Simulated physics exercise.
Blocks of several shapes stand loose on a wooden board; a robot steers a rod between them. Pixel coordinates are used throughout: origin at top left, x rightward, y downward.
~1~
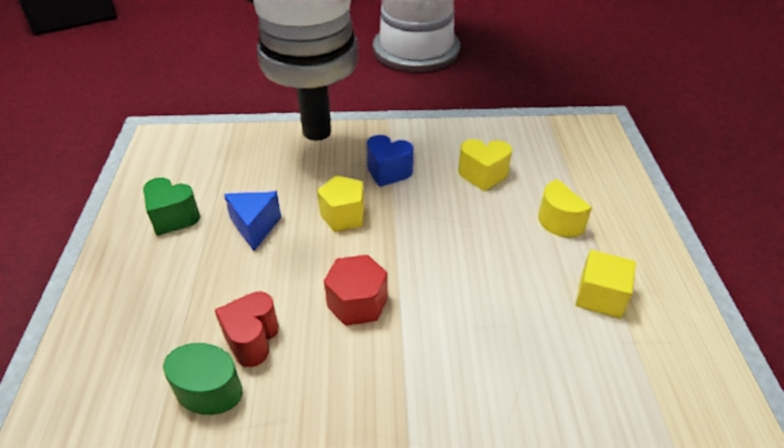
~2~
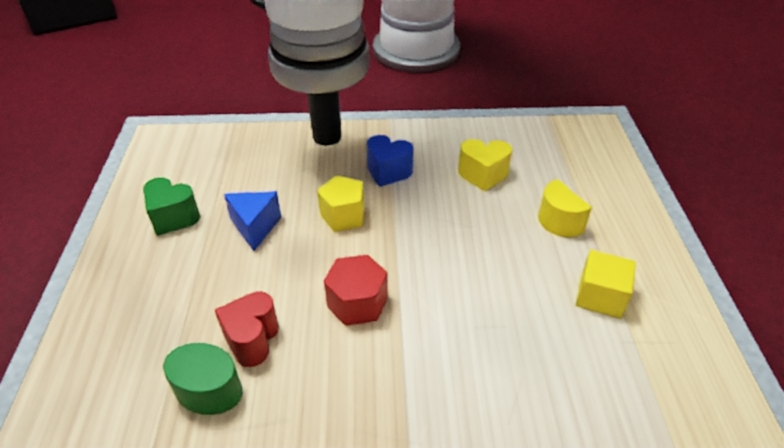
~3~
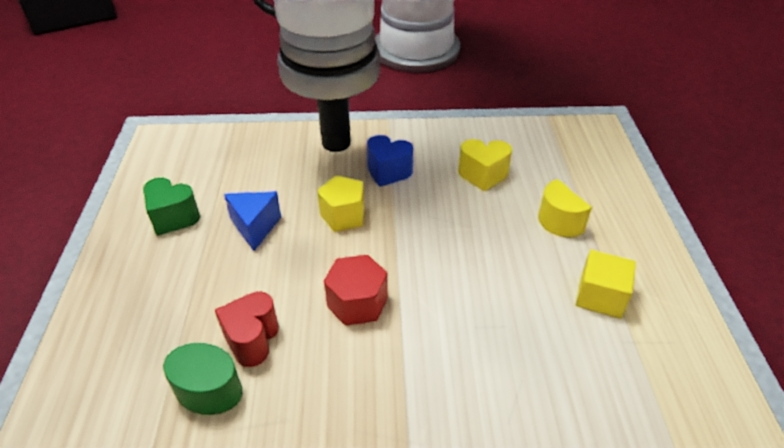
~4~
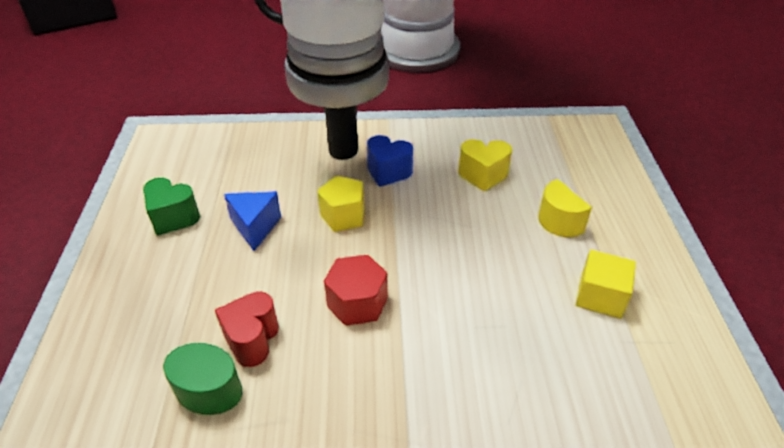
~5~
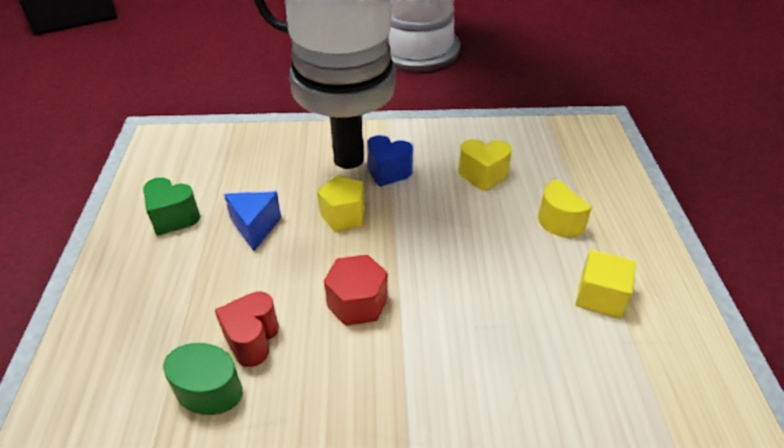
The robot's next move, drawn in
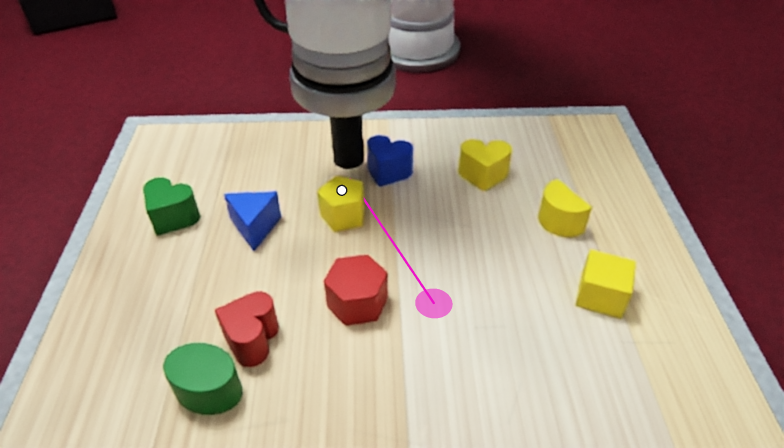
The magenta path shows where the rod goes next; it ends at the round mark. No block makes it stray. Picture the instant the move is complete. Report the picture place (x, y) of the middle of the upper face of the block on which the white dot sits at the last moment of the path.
Roughly at (342, 205).
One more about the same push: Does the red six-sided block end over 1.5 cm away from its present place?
I believe not.
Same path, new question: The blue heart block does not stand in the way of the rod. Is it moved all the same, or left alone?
Put simply, it stays right there.
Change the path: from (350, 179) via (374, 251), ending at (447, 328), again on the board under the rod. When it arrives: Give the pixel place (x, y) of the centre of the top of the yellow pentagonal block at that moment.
The centre of its top will be at (332, 230).
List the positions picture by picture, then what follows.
The first frame shows rod tip at (317, 133); block tops, yellow pentagonal block at (342, 190); red six-sided block at (356, 276); blue heart block at (388, 147).
The second frame shows rod at (327, 138); blocks unchanged.
The third frame shows rod at (337, 144); blocks unchanged.
The fourth frame shows rod at (344, 152); blocks unchanged.
The fifth frame shows rod at (349, 161); yellow pentagonal block at (342, 190); red six-sided block at (356, 276); blue heart block at (388, 147).
Path on the board, from (350, 179) directly to (434, 303); the dot is on the yellow pentagonal block.
The first path, step by step. One third of the way, rod at (374, 197); yellow pentagonal block at (342, 205), turned 45° clockwise.
Two thirds of the way, rod at (403, 239); yellow pentagonal block at (342, 205), turned 45° clockwise.
At the end, rod at (435, 285); yellow pentagonal block at (342, 205), turned 45° clockwise; red six-sided block in place; blue heart block in place.
